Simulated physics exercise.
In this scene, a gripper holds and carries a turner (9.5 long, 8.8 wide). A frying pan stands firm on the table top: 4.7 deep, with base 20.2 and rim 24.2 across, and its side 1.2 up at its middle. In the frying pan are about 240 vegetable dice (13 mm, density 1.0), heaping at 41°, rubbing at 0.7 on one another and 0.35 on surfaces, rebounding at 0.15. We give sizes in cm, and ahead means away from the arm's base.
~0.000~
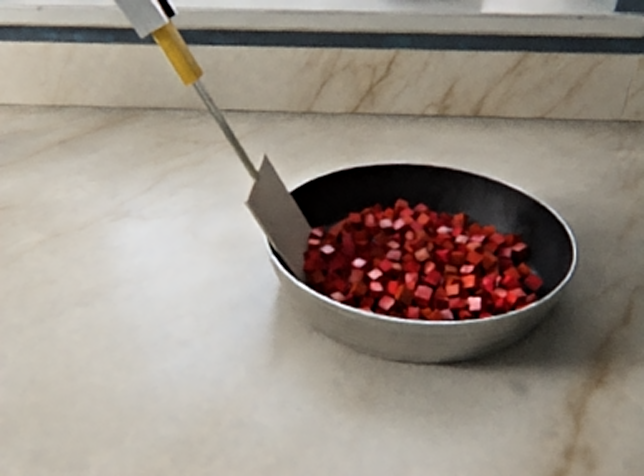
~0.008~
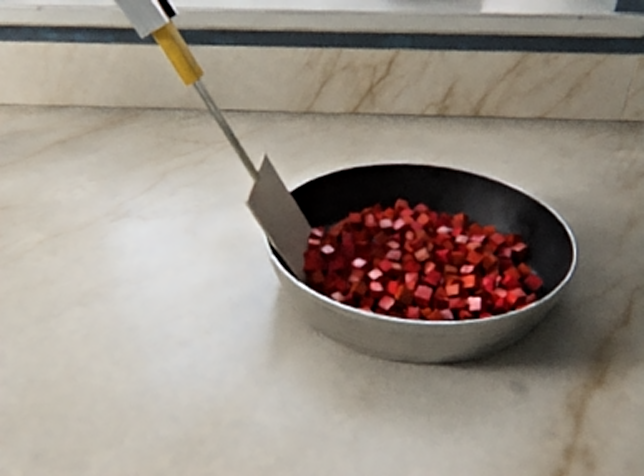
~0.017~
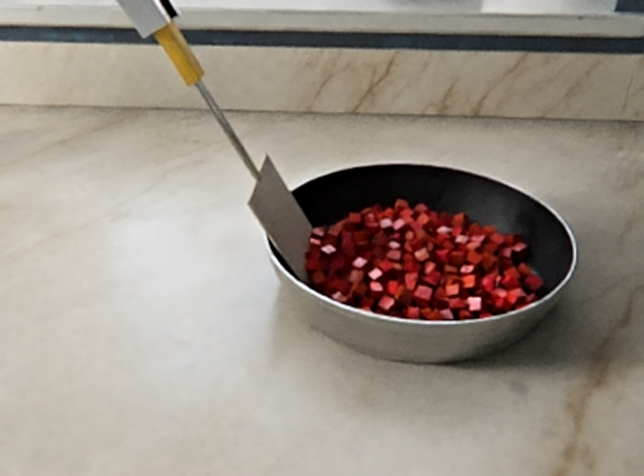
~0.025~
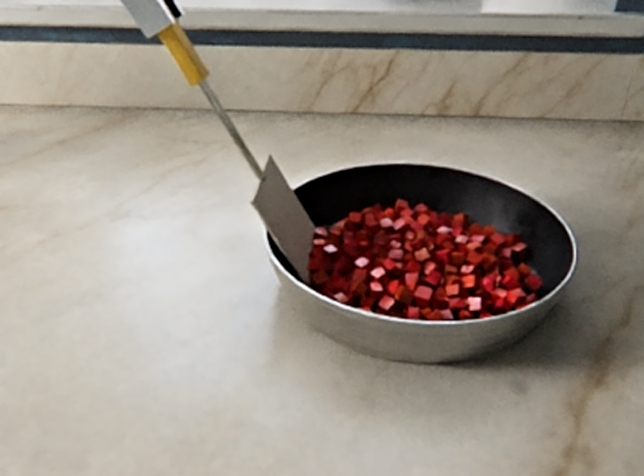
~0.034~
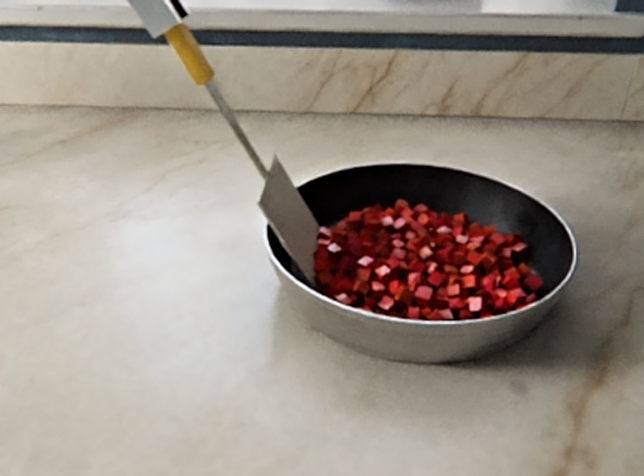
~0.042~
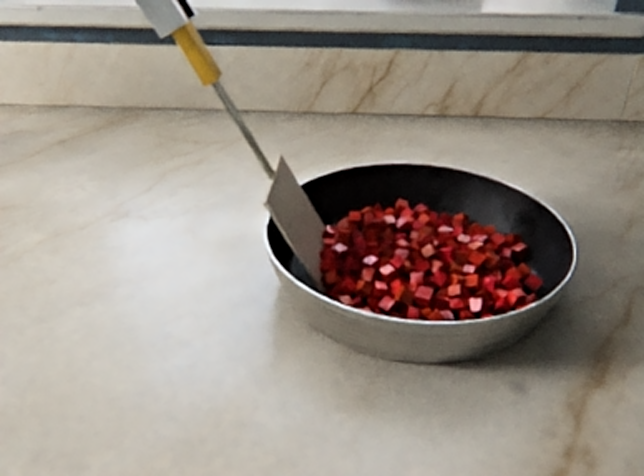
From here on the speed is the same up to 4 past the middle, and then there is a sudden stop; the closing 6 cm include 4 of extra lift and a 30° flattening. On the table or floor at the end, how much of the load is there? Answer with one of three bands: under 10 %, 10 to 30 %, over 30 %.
Under 10 %.
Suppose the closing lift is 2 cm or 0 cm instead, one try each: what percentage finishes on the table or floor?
First try about 0 %, second try about 0 %.
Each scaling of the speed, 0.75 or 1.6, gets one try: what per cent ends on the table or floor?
Some 0 and 10 per cent.
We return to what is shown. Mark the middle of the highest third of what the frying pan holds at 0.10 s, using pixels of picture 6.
Roughly pixel (441, 252).
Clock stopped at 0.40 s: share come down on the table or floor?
0 %.
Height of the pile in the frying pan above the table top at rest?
Some 5.5 cm above the table.
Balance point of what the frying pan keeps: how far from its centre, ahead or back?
Offset forward: Around 4.5 cm.
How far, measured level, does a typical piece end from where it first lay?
Roughly 4 cm.
After 0.10 s, sloping 62°, highest piece 4 above the table; 237 in the frying pan.
After 0.17 s, sloping 48°, highest piece 7 above the table; 237 in the frying pan.
After 0.40 s, sloping 32°, highest piece 6 above the table; 235 in the frying pan, 2 on the table or floor.
After 1.45 s, sloping 32°, highest piece 6 above the table; 235 in the frying pan, 2 on the table or floor.
At rest, 235 in the frying pan, 2 on the table or floor. That is 1 % on the table or floor.
